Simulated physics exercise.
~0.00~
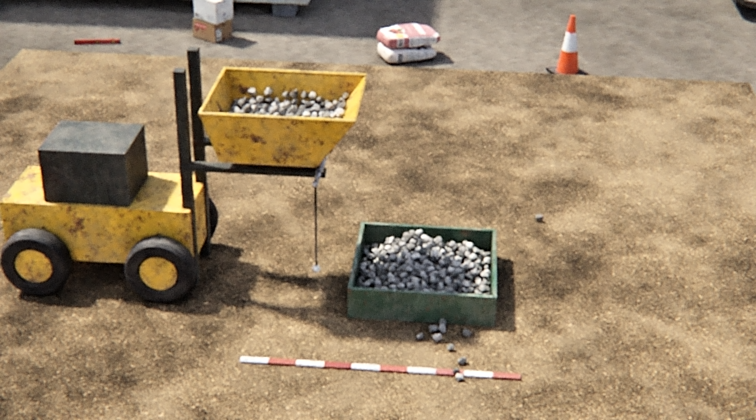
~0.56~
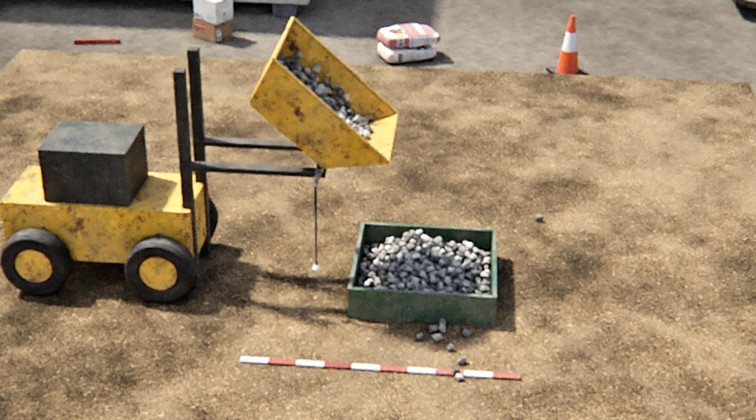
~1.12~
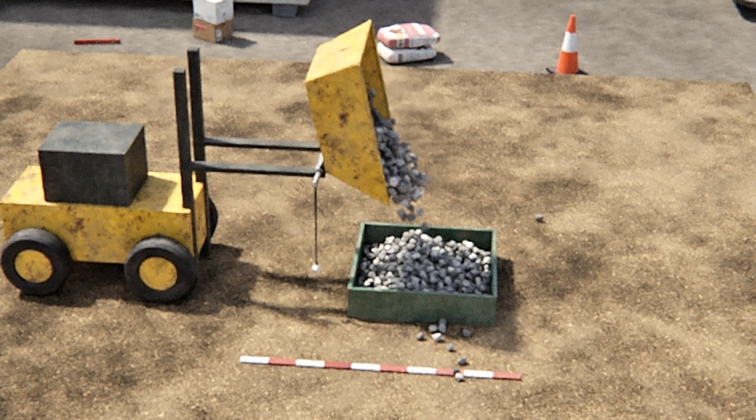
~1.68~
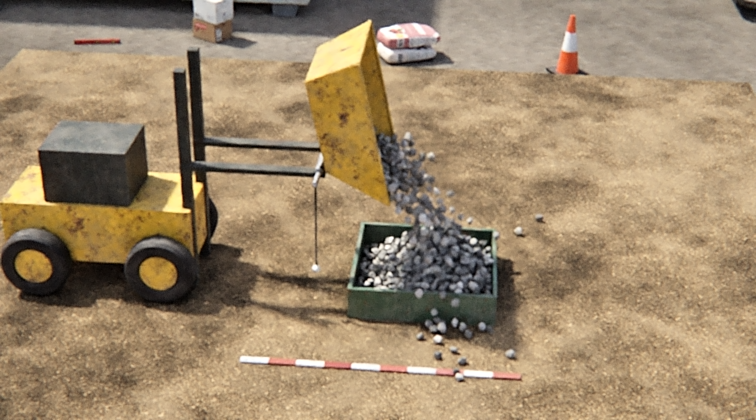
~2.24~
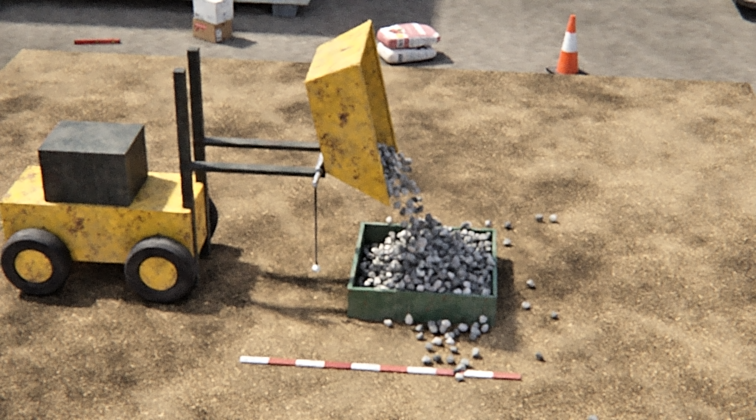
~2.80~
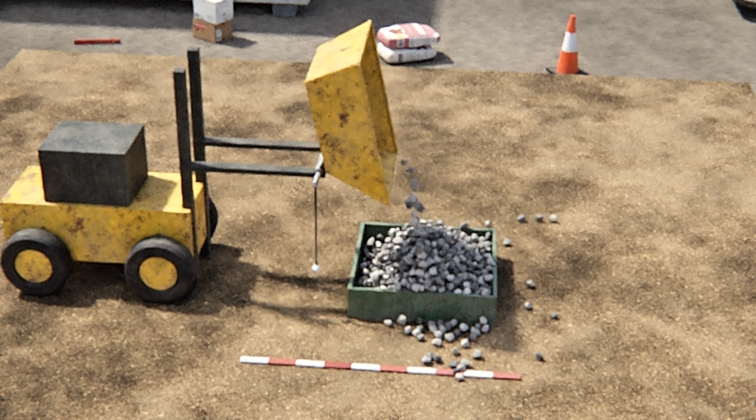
A yellow fork truck with a dark mast stands at the left of a brown dirt yard, seen from above, holding a yellow skip of grey crushed rock. A green bin already heaped with similar rock sits near the centre, behind a red and white striped staff, with an orange cone and pale sacks at the back. The raised skip tips steeply to the right, and rock slides over its lip into the bin. The heap grows while some stones scatter around it. Finally the skip stays tilted and empties, leaving the bin piled high.
